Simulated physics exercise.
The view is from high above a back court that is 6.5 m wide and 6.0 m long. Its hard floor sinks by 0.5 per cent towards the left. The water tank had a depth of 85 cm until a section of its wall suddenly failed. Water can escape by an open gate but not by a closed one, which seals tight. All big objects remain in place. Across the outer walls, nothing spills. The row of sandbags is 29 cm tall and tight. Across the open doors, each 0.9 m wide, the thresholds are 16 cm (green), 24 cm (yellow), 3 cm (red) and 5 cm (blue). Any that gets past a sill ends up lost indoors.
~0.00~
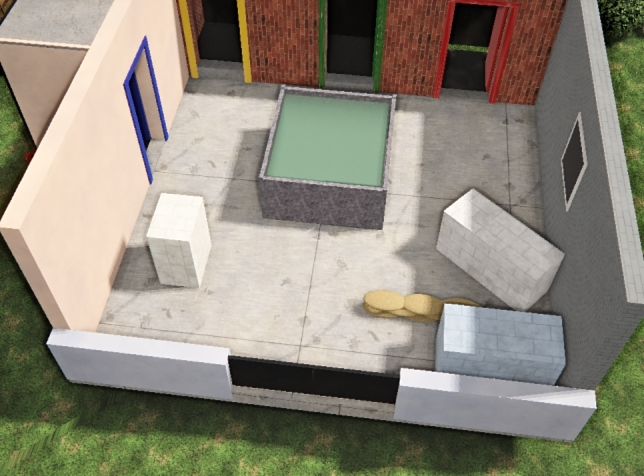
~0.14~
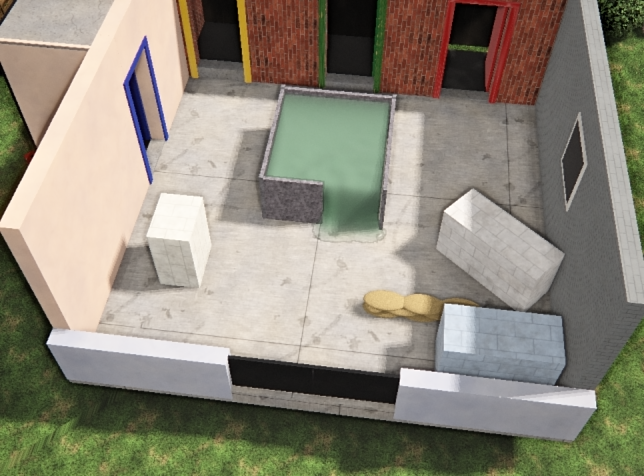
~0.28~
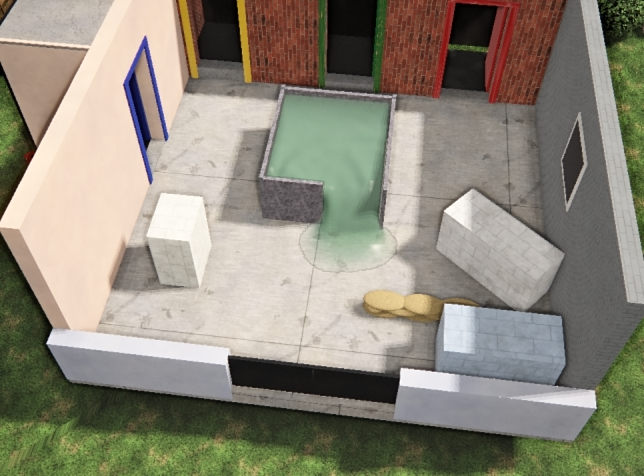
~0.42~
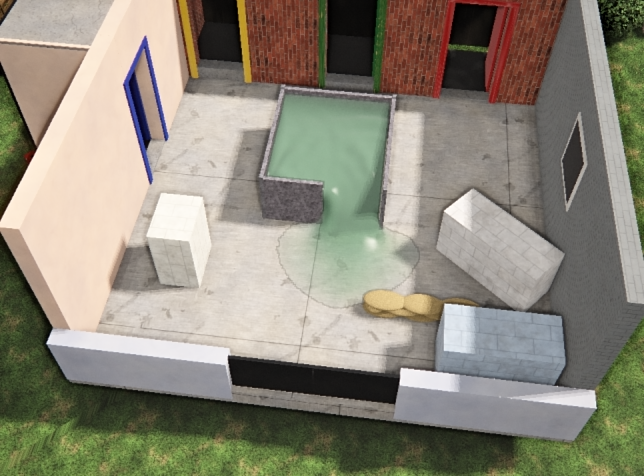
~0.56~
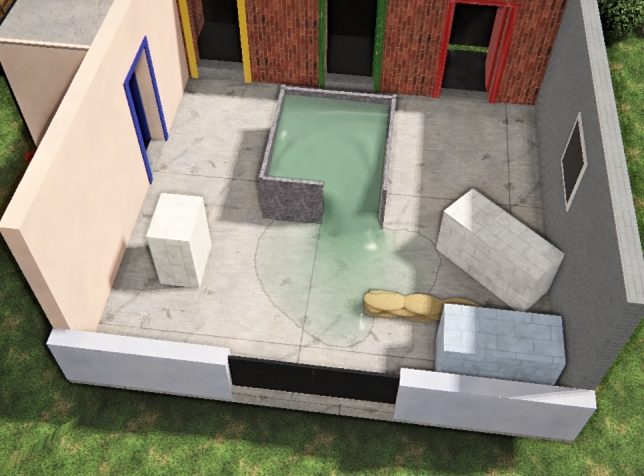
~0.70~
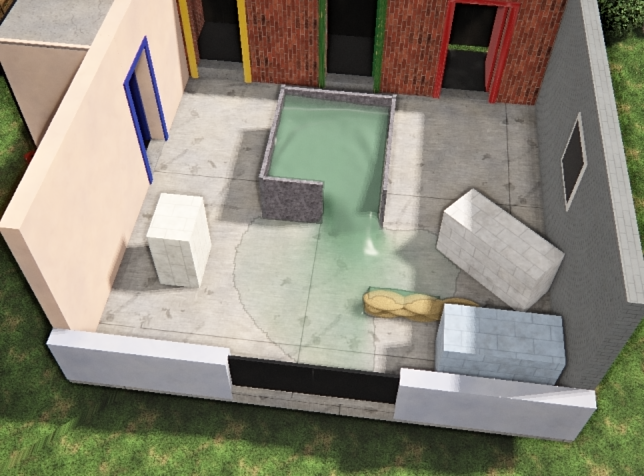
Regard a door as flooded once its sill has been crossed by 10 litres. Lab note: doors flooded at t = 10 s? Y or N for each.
Result: The green door will not let too much through. The yellow door will not let too much through. The red door will let too much through. The blue door will not let too much through.
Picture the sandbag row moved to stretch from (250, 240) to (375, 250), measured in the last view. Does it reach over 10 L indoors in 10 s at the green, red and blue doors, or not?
Result - green: No, not exceeded, red: Yes, exceeded, blue: Yes, exceeded.
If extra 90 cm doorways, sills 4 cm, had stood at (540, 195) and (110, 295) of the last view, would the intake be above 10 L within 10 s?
Well, the first one ends up on the low side, the second one on the high side.
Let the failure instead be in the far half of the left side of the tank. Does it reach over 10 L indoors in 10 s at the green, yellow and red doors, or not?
Then green would come out on the low side, yellow on the high side and red on the high side.
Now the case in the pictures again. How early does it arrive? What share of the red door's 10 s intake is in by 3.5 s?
Roughly 0 percent is in by then.
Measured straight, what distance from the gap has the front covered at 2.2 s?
4.4 m.
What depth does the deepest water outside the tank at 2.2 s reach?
Roughly 38 cm.
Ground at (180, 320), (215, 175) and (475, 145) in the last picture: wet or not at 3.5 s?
First spot soaked, second bone dry, third bone dry.
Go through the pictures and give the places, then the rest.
The water tank at (331, 139) is whole and still, 85 cm deep, in the first picture.
Water pours out at (351, 213) and has run 0.5 m, to (318, 230); typically 8 cm deep outside, 85 cm at the water tank's back, in the second picture.
The front is at (324, 265), 0.9 m from the gap at (351, 214); 0.9 m2 of floor is under water; 85 cm left at the back of the water tank, in the third picture.
Water pours out at (351, 214) and has run 1.5 m, to (335, 303); typically 8 cm deep outside, 84 cm at the water tank's back, in the fourth picture.
Water pours out at (351, 214) and has run 2.1 m, to (347, 341); typically 6 cm deep outside, 75 cm at the water tank's back, in the fifth picture.
The front is at a hidden place, 2.7 m from the gap at (351, 214); 5.5 m2 of floor is under water; 71 cm left at the back of the water tank, in the sixth picture.
After 1.4 s water covers 30 % of the floor and is deepest (44 cm) near (352, 231); green door not reached, yellow door not reached, red door not reached, blue door not reached.
After 2.2 s water covers 35 % of the floor and is deepest (38 cm) near (308, 371); green door not reached, yellow door not reached, red door not reached, blue door not reached.
After 3.5 s water covers 50 % of the floor and is deepest (36 cm) near (521, 408); green door not reached, yellow door not reached, red door not reached, blue door 3 cm at the sill, 0 L in.
After 6.0 s water covers 80 % of the floor and is deepest (26 cm) near (100, 359); green door 2 cm at the sill, 0 L in, yellow door 12 cm at the sill, 0 L in, red door 4 cm at the sill, 0 L in, blue door 6 cm at the sill, 0 L in.
After 10.0 s water covers 95 % of the floor and is deepest (16 cm) near (187, 86); green door 7 cm at the sill, 0 L in, yellow door 16 cm at the sill, 0 L in, red door 7 cm at the sill, 35 L in, blue door 5 cm at the sill, 3 L in.
